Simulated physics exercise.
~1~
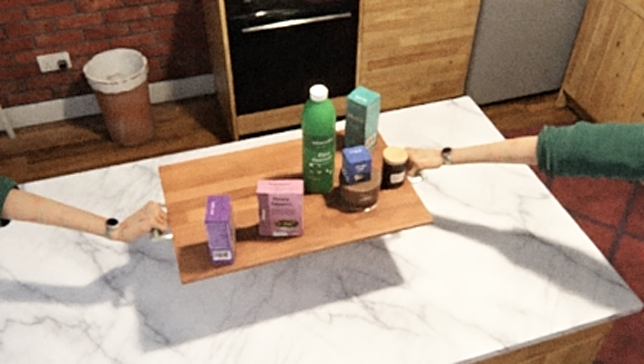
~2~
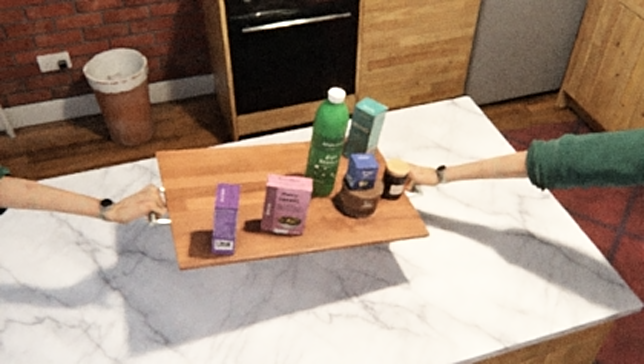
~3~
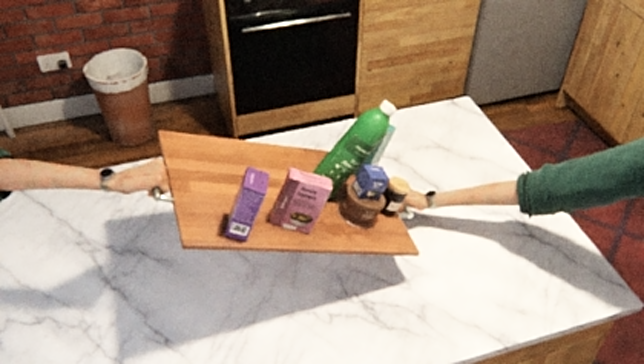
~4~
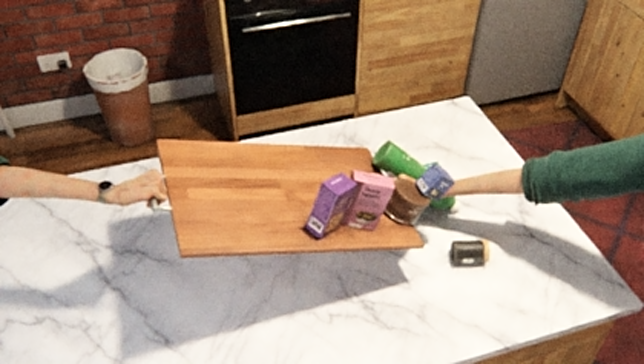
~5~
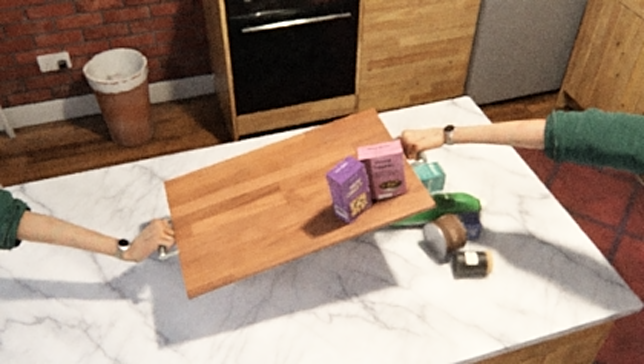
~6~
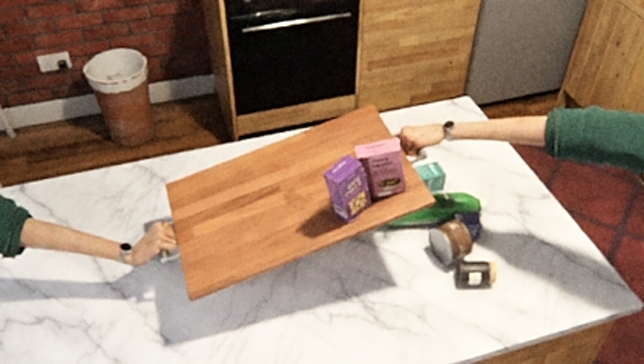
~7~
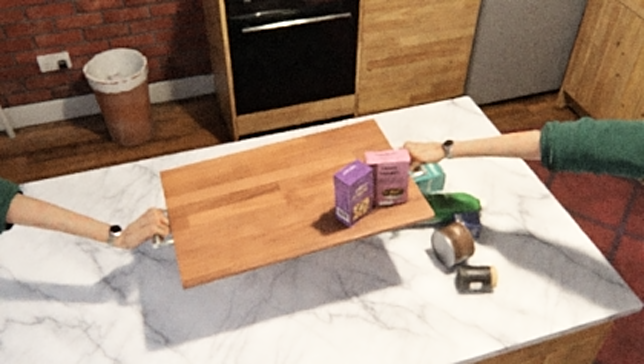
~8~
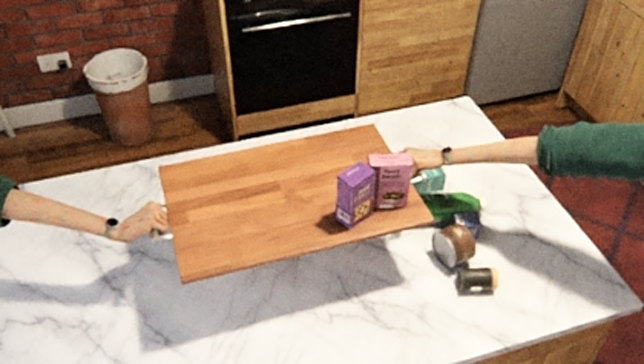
A tilting wooden board spills five items off its right, leaving two cartons standing.
